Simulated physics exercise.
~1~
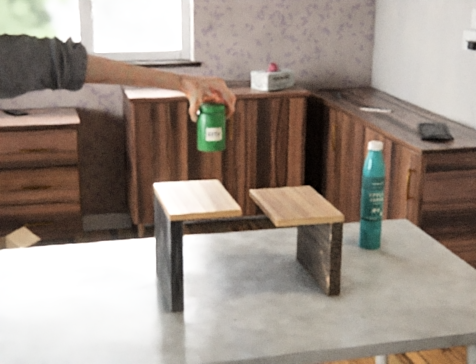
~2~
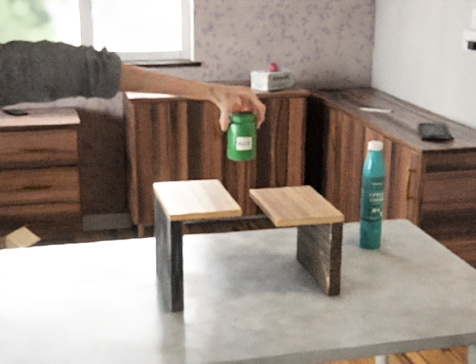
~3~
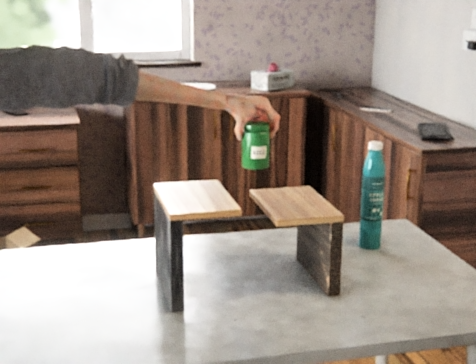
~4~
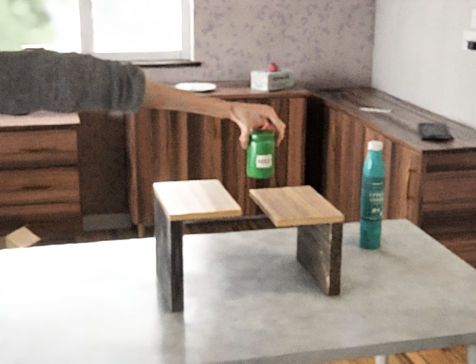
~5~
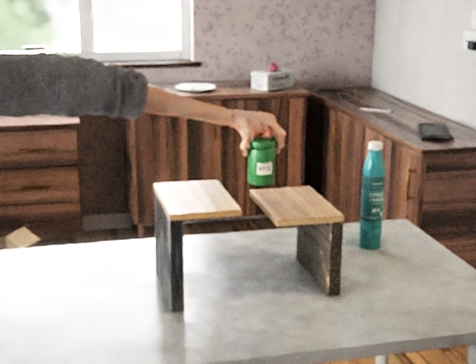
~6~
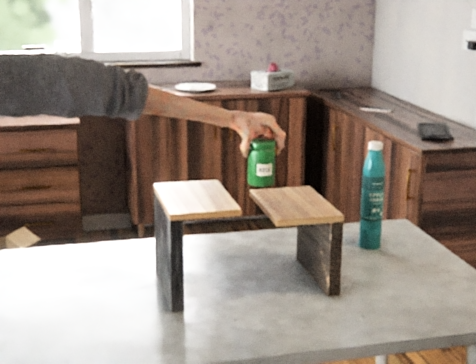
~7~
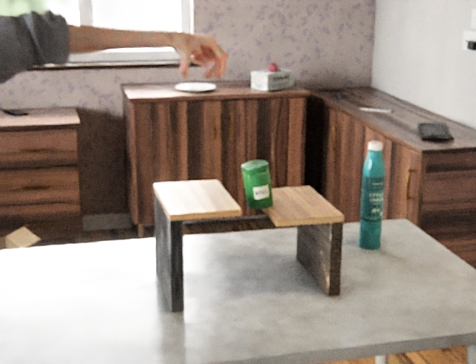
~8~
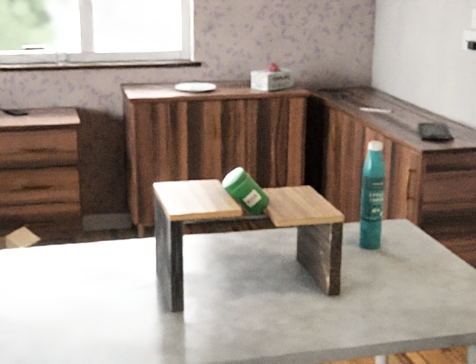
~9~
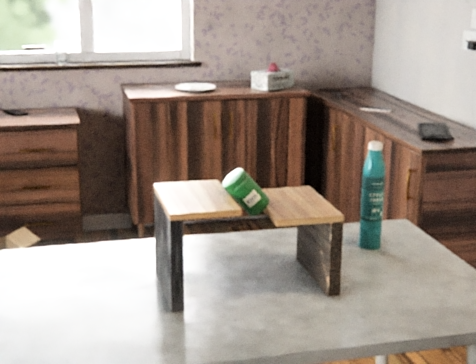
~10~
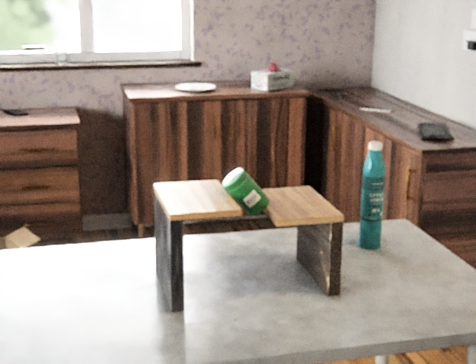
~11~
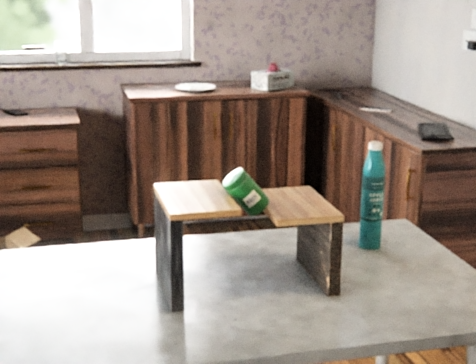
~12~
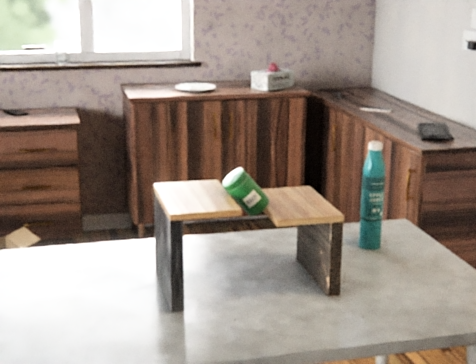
Above a gray table, a hand drops a green jar that lodges tilted between two stands.
